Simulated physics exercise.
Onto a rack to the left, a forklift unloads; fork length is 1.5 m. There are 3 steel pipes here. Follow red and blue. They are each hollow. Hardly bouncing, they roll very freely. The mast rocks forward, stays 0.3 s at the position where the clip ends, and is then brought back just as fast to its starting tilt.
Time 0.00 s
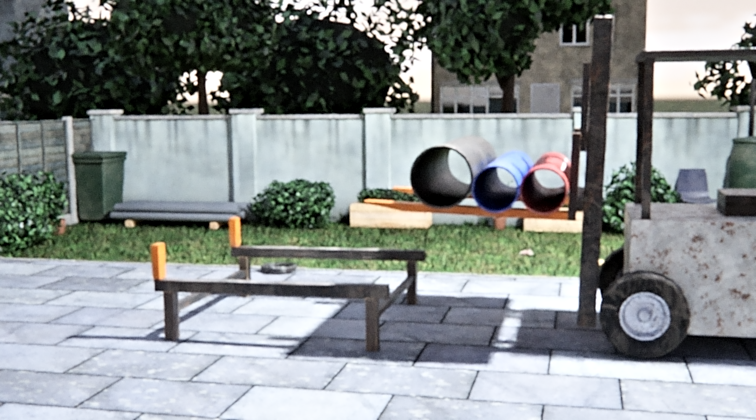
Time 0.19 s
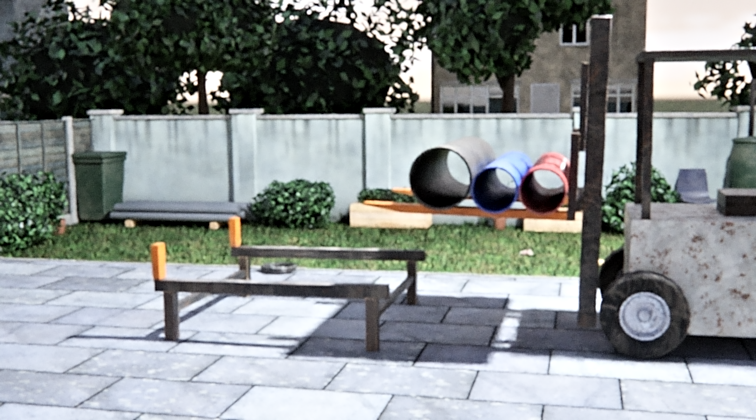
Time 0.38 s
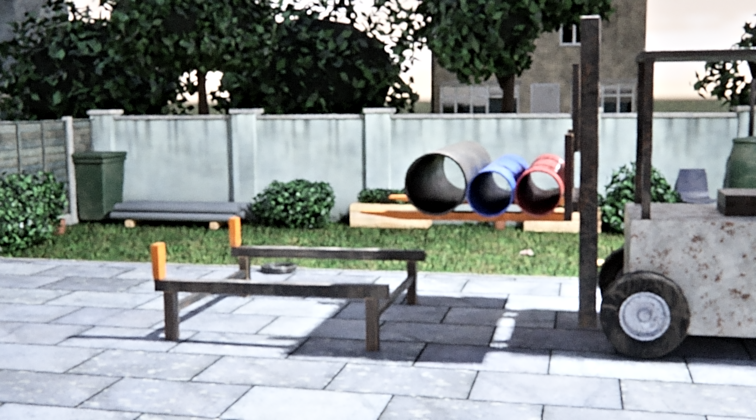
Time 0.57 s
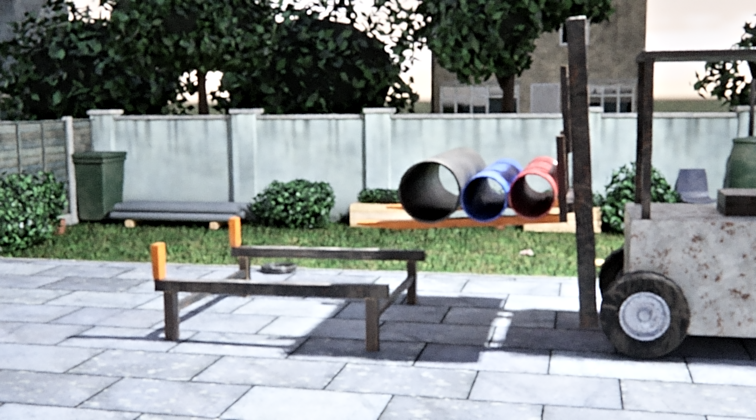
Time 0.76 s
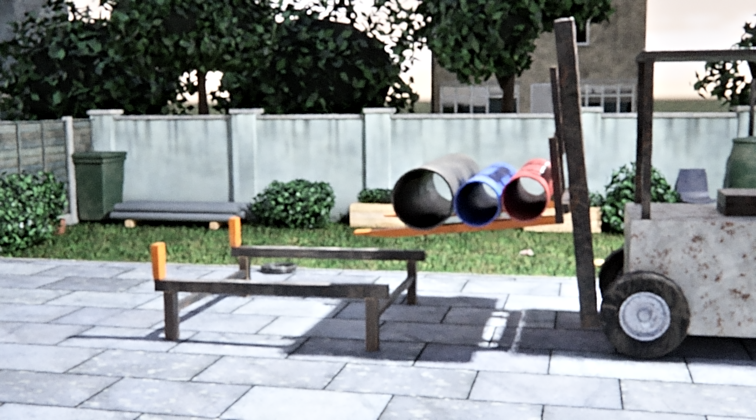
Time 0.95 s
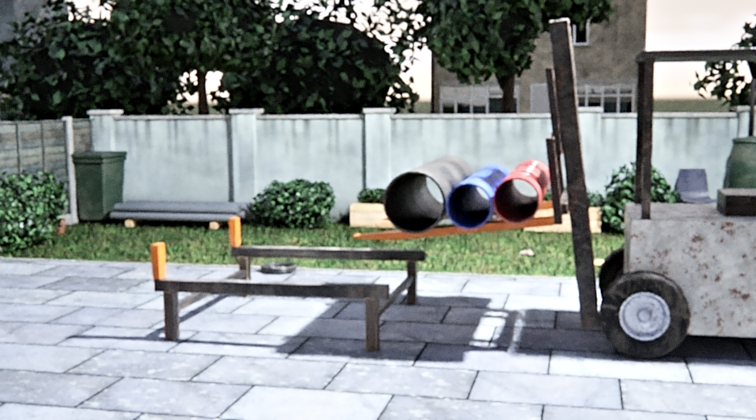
In a paved yard, a forklift tilts its mast and three hollow pipes forward, leftward and down.
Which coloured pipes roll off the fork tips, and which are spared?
Red: Drops off. Blue: Drops off.
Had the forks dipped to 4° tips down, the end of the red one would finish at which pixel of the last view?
Near pixel (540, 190).
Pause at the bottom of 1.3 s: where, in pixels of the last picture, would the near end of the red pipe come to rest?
It would finish close to (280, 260) in the last picture.
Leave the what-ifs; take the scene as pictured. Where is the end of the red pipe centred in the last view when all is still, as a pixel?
Rest position in the last view: About (276, 261).
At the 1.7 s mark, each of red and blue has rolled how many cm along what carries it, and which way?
Red 50 left, blue 50 left.
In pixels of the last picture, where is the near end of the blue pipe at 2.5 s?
(350, 183), more or less.
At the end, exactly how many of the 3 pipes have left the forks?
3.
By 1.7 s, red is on the forks, 80 cm from the tips, rolling left; blue is on the forks, 50 cm from the tips, rolling left; 0 off the forks so far.
By 2.5 s, red is on the forks, 30 cm from the tips, rolling left; blue is on the rack, 155 cm from the rack's far end, rolling left; 2 off the forks so far.
By 3.4 s, red is on the rack, 150 cm from the rack's far end, rolling left; blue is on the rack, 90 cm from the rack's far end, rolling left; 3 off the forks so far.
Finally (4.4 s), red is on the rack, 100 cm from the rack's far end; blue is on the rack, 65 cm from the rack's far end; 3 off the forks so far.
